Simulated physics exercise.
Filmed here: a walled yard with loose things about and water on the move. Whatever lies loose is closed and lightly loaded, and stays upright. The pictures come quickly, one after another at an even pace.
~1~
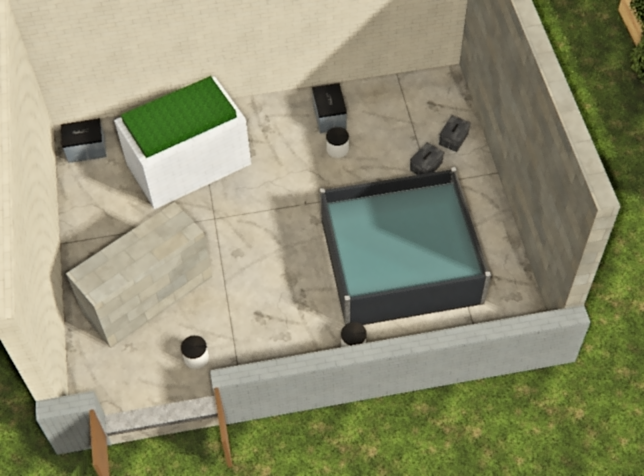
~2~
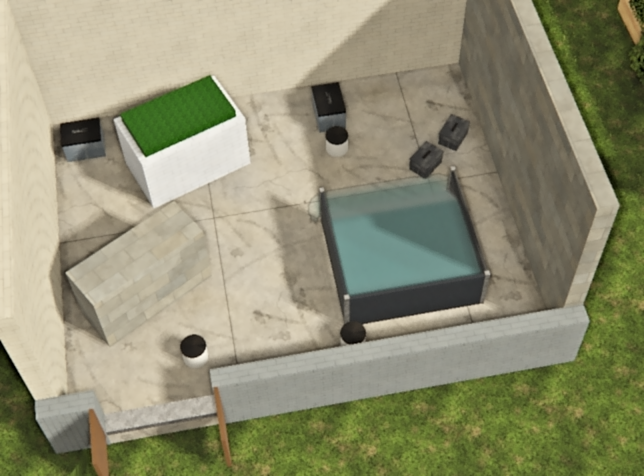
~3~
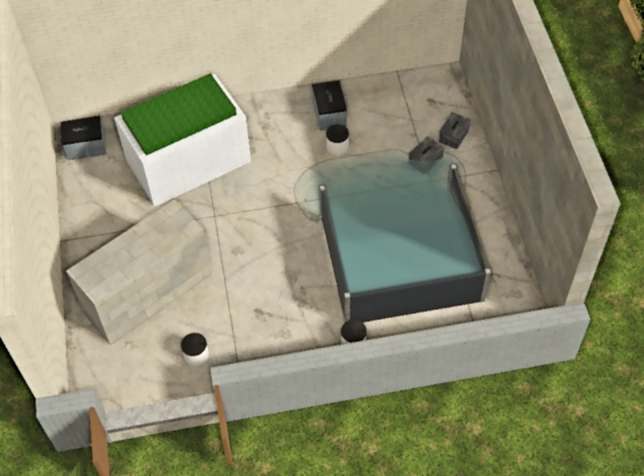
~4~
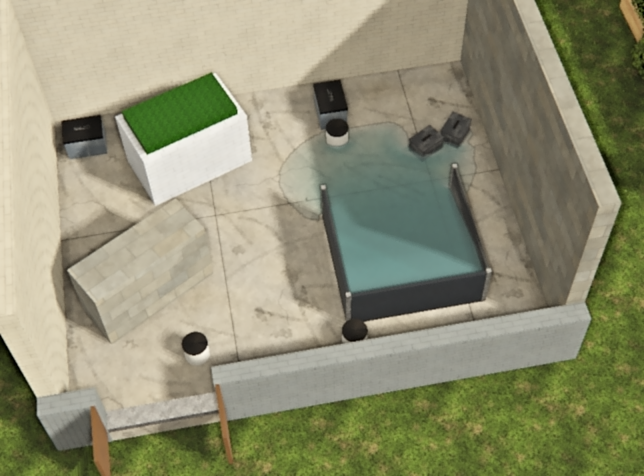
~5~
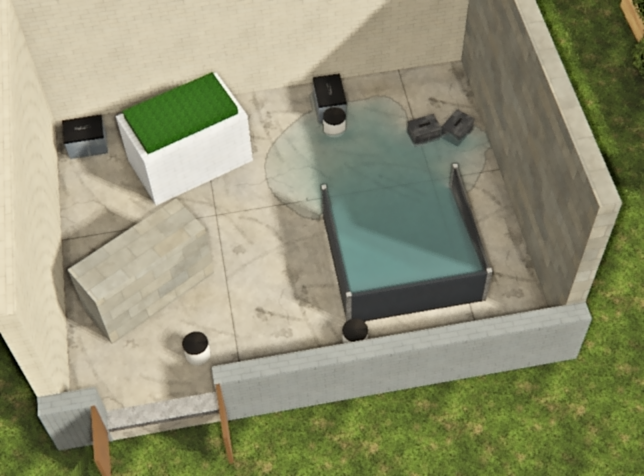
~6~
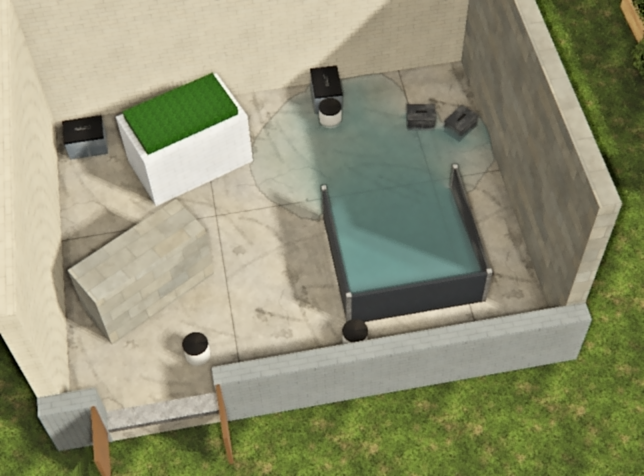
A dark-walled pool's back side opens and water spreads across the patio, shifting small objects.
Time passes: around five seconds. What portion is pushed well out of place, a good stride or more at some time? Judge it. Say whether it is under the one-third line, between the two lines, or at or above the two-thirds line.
It is at or above the two-thirds line.
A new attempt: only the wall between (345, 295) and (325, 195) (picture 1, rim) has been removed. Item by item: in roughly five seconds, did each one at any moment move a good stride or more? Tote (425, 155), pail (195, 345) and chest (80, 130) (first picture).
Falls short, travels that far, travels that far.
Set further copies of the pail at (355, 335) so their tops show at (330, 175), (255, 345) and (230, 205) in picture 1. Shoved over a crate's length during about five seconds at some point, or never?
Shoved clear, stays put, shoved clear.
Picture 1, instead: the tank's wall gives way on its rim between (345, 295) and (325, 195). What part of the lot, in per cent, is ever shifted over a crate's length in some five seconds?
Near 60 in a hundred.
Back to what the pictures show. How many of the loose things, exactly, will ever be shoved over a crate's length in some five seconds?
Count: 5.
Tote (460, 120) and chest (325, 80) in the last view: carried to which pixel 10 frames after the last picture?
They end up close to (448, 74) and close to (286, 73).
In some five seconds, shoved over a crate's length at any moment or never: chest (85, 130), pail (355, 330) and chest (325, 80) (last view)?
In that order: That far or more, short of that, moved that far.
A moment on, 2 of 7 are well off their spots; 2 afloat.
Next, 4 of 7 are well off their spots; 4 afloat.
Later, 3 of 7 are well off their spots; 5 afloat.
In the end, 5 of 7 are well off their spots, and 5 have been at some point; 3 afloat.
